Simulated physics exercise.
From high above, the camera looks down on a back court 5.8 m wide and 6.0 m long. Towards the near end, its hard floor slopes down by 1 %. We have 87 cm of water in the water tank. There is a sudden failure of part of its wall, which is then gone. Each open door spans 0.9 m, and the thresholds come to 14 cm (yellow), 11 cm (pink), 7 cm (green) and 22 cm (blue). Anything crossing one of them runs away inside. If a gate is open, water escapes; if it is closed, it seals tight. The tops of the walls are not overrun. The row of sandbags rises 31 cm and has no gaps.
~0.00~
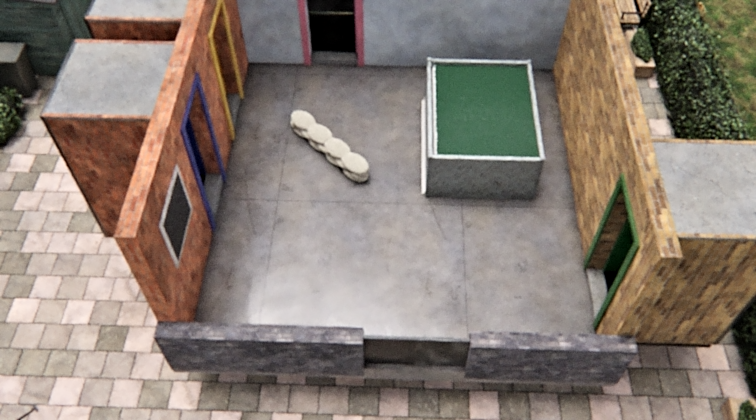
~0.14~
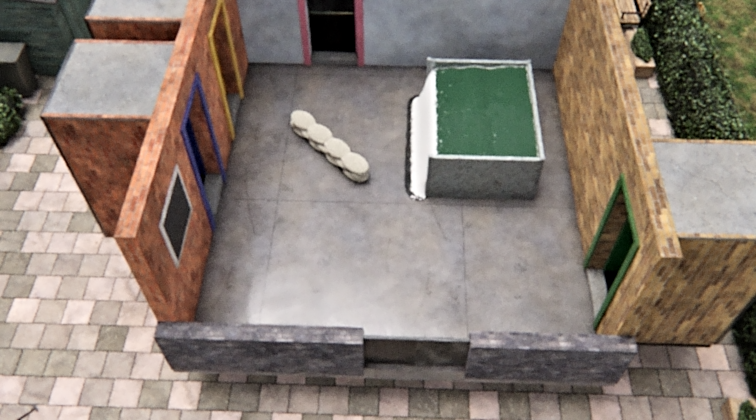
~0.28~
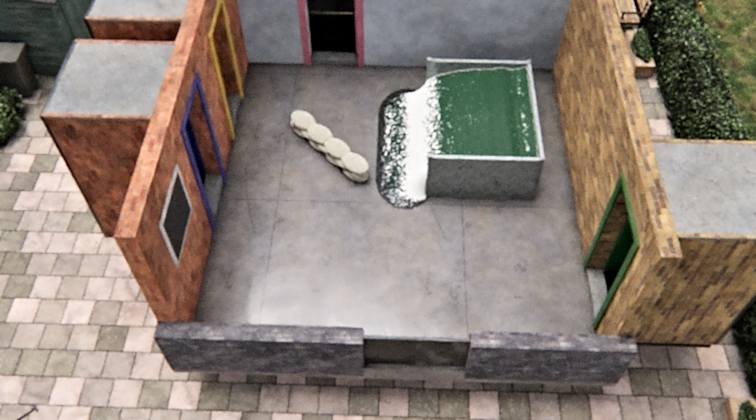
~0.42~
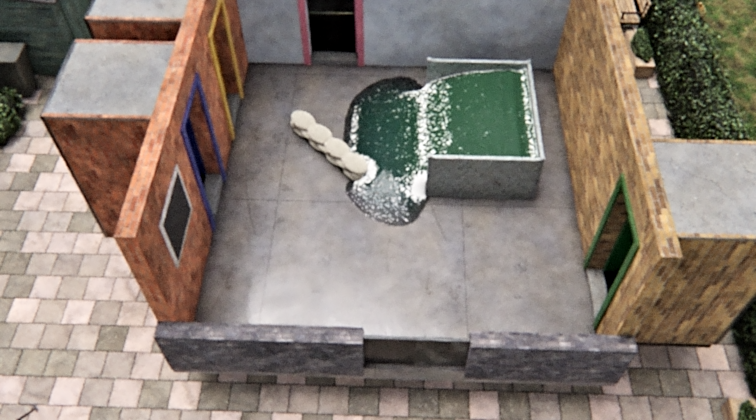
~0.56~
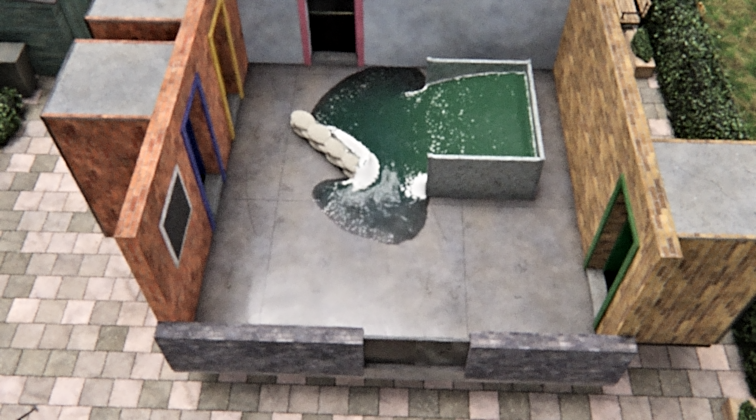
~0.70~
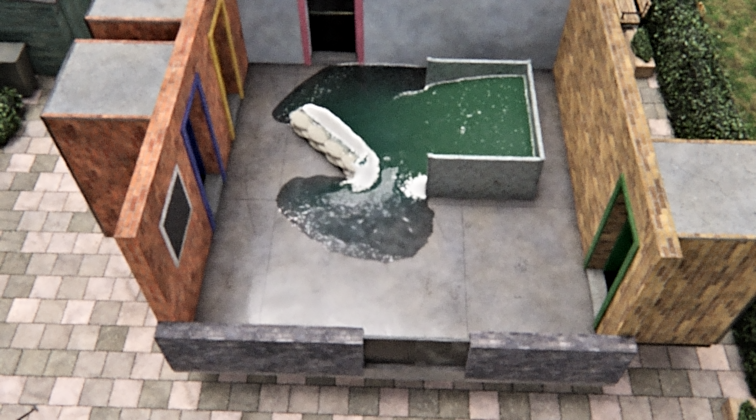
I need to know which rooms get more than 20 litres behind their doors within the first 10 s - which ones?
My prediction: Yellow door: Limit crossed, pink door: Limit crossed, green door: Limit crossed, blue door: Limit not crossed.
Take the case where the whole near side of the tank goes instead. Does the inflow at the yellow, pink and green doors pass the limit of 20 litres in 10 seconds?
Compared with the limit, yellow is lower, pink is lower and green is higher.
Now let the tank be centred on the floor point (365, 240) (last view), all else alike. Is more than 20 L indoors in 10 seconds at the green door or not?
Green: Too much.
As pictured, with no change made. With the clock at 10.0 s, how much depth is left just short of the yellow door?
About 3.5 centimetres.
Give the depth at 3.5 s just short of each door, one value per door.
Yellow 19 cm, pink 24 cm, green 0 cm, blue 11 cm.
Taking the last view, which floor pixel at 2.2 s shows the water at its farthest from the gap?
Near (189, 347).
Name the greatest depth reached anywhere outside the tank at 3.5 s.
I'd say near 31 centimetres.
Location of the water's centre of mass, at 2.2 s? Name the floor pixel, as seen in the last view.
Balance point at about (349, 148).
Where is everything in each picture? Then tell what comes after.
The first picture shows still water, 87 cm deep, in the water tank at (482, 110).
In the second picture, the front is at (422, 198), 1.2 m from the gap at (430, 131); 0.5 m2 of floor is under water; 87 cm left at the back of the water tank.
In the third picture, the front is at (400, 204), 1.4 m from the gap at (429, 134); 1.8 m2 of floor is under water; 83 cm left at the back of the water tank.
In the fourth picture, water pours out at (429, 135) and has run 1.7 m, to (378, 215); typically 15 cm deep outside, 74 cm at the water tank's back.
In the fifth picture, the front is at (326, 208), 2.2 m from the gap at (429, 136); 5.7 m2 of floor is under water; 74 cm left at the back of the water tank.
In the sixth picture, the front is at (279, 110), 2.8 m from the gap at (429, 137); 7.8 m2 of floor is under water; 67 cm left at the back of the water tank.
After 1.4 s water covers 50 % of the floor and is deepest (76 cm) near (257, 69); yellow door 17 cm at the sill, 11 L in, pink door 17 cm at the sill, 0 L in, green door not reached, blue door 10 cm at the sill, 0 L in.
After 2.2 s water covers 55 % of the floor and is deepest (52 cm) near (248, 69); yellow door 31 cm at the sill, 51 L in, pink door 30 cm at the sill, 47 L in, green door not reached, blue door 17 cm at the sill, 0 L in.
After 3.5 s water covers 65 % of the floor and is deepest (31 cm) near (263, 283); yellow door 19 cm at the sill, 103 L in, pink door 24 cm at the sill, 220 L in, green door not reached, blue door 11 cm at the sill, 0 L in.
After 6.0 s water covers 90 % of the floor and is deepest (29 cm) near (599, 360); yellow door 10 cm at the sill, 114 L in, pink door 9 cm at the sill, 260 L in, green door 19 cm at the sill, 25 L in, blue door 5 cm at the sill, 0 L in.
After 10.0 s water covers 95 % of the floor and is deepest (18 cm) near (556, 96); yellow door 4 cm at the sill, 114 L in, pink door 3 cm at the sill, 260 L in, green door 13 cm at the sill, 153 L in, blue door 8 cm at the sill, 0 L in.
